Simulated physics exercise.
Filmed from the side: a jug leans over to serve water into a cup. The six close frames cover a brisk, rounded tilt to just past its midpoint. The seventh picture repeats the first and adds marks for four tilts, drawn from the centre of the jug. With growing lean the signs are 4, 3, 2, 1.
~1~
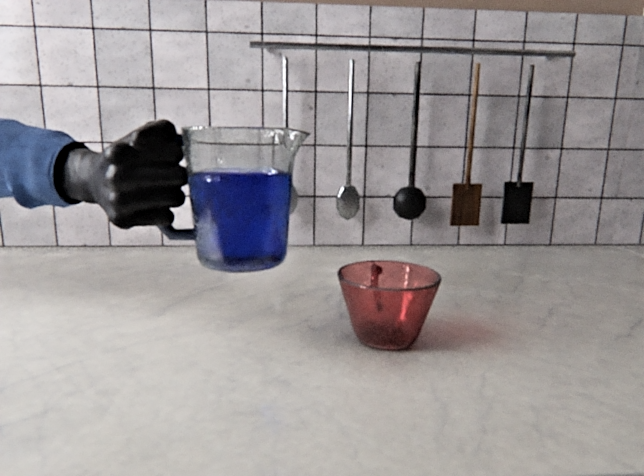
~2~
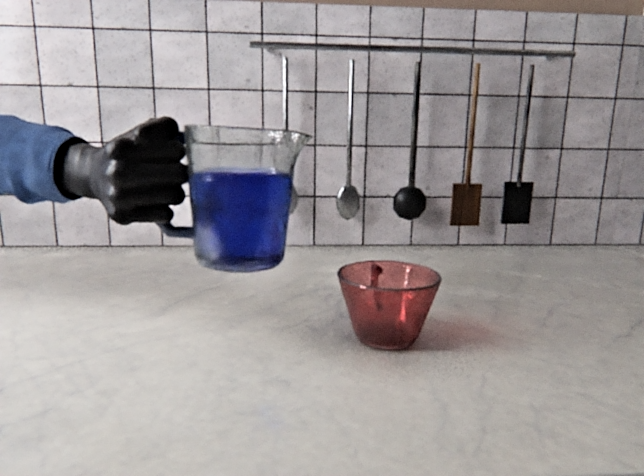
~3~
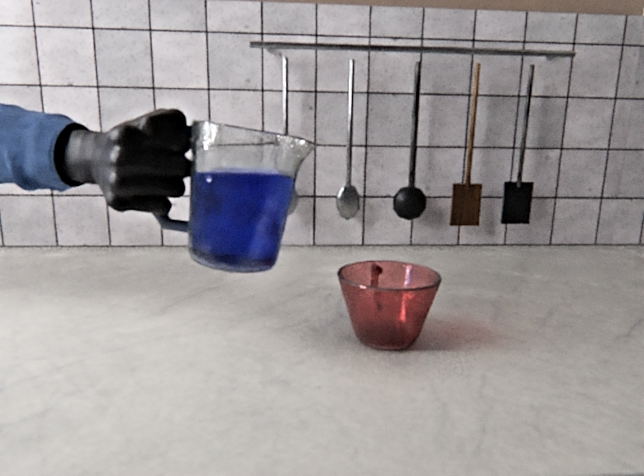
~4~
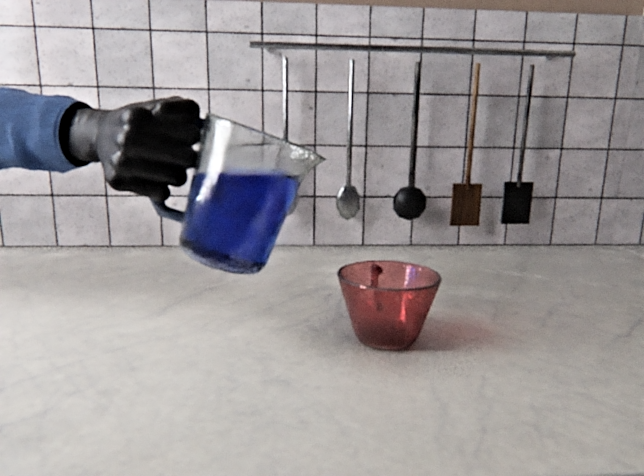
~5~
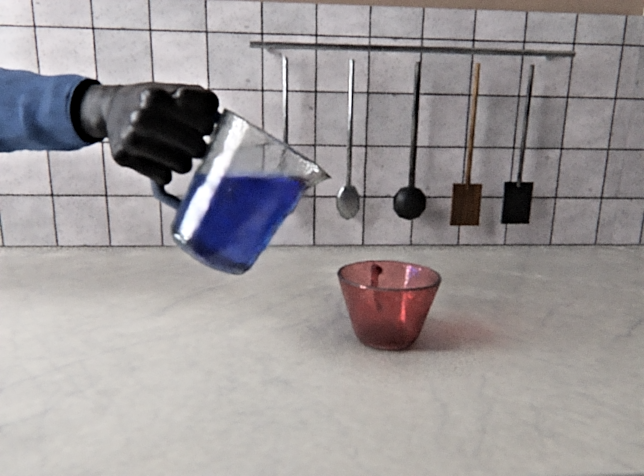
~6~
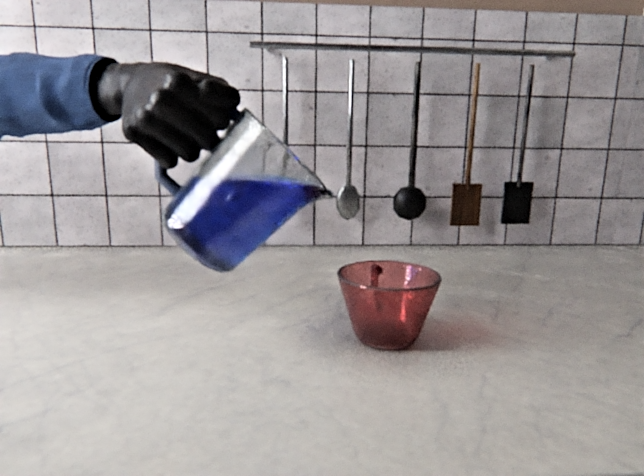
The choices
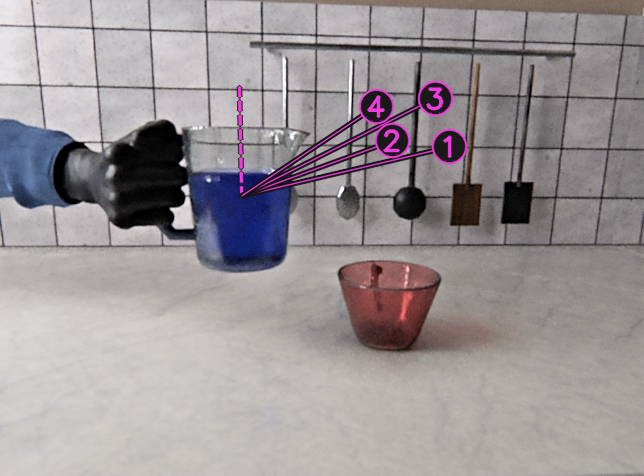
On a pale kitchen counter, a black-gloved hand tilting a glass jug of blue liquid rightward, near a small red cup.
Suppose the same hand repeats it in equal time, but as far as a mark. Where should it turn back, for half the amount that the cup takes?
Use line 3.
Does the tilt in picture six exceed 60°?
No, it does not.
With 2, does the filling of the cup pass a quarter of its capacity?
Yes, clearly.
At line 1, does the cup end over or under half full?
Over.
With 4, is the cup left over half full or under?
Under.
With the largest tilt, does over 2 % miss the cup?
Yes, it does.
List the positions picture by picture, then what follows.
Upright, lip at (308, 133); rim of the cup round (389, 273); nothing has left yet, in the first picture.
Tipped about 2°, lip at (310, 135); nothing has left yet, in the second picture.
Tipped about 9°, lip at (316, 144); nothing has left yet, in the third picture.
Tipped about 19°, lip at (324, 158); nothing has left yet, in the fourth picture.
Tipped about 31°, lip at (330, 176); nothing has left yet, in the fifth picture.
Tipped about 43°, lip at (332, 196); nothing has left yet, in the sixth picture.
On the marked copy, 1 at (433, 150); 2 at (376, 146); 3 at (419, 105); 4 at (362, 115).
Choosing 1, the cup ends with about 77 % of what it can hold; 14 % of the water is spilt.
Choosing 2, the cup ends with about 73 % of what it can hold.
Choosing 3, the cup ends with about 53 % of what it can hold.
Choosing 4, the cup ends with about 34 % of what it can hold.
